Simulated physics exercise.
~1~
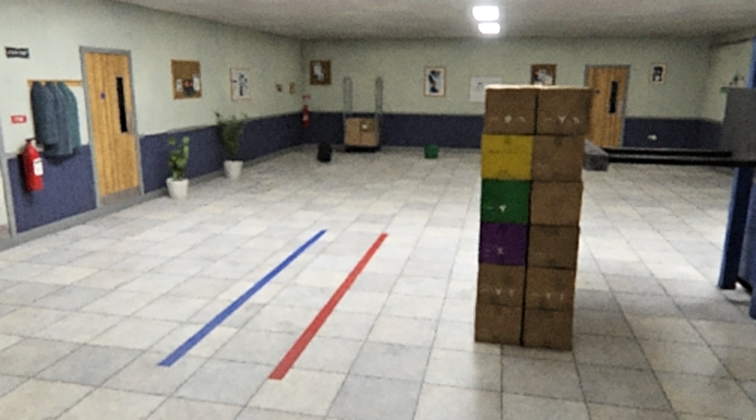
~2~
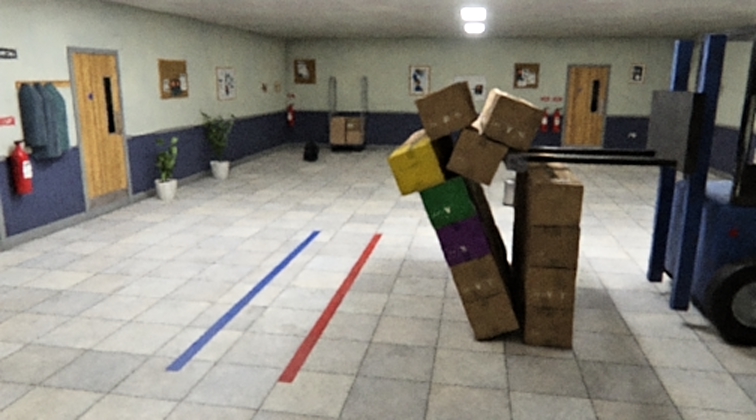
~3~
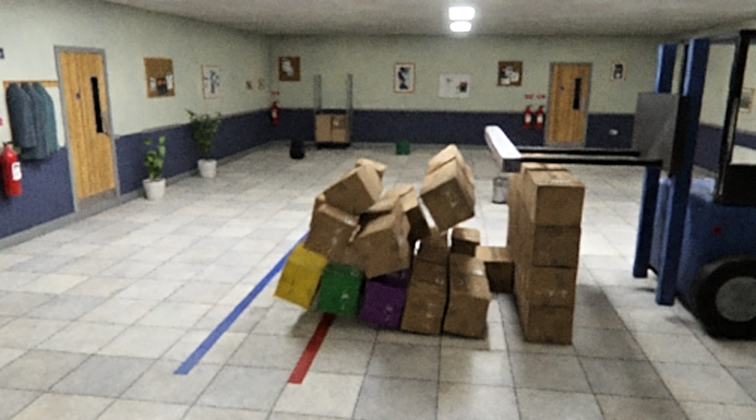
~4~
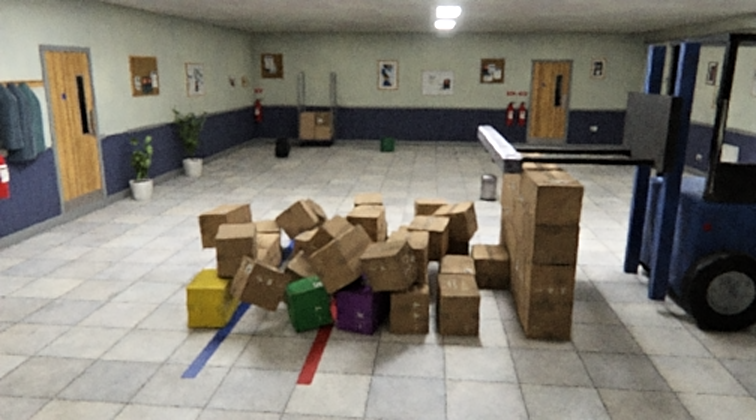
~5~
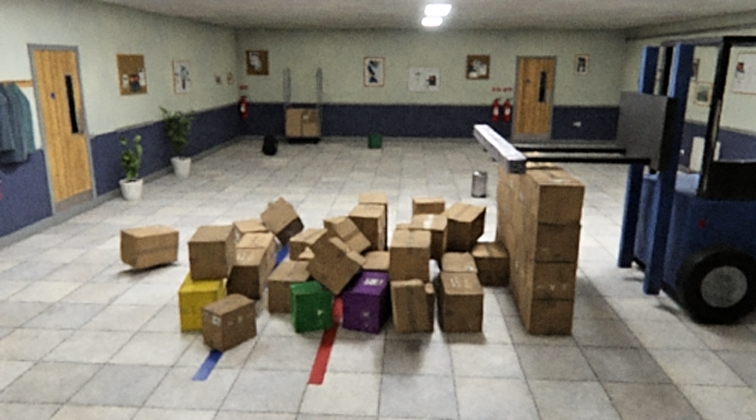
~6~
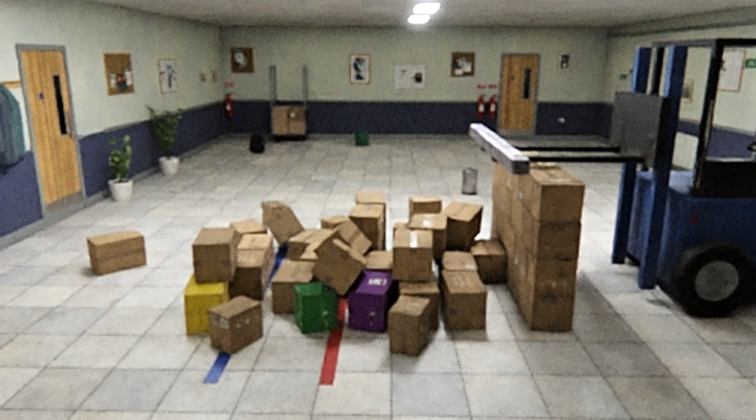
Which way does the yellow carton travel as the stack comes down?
The yellow carton moves to the left as it falls, and it comes to rest on the floor.
In a tiled hall, a forklift's beam topples stacked cartons, leaving them scattered across floor lines.
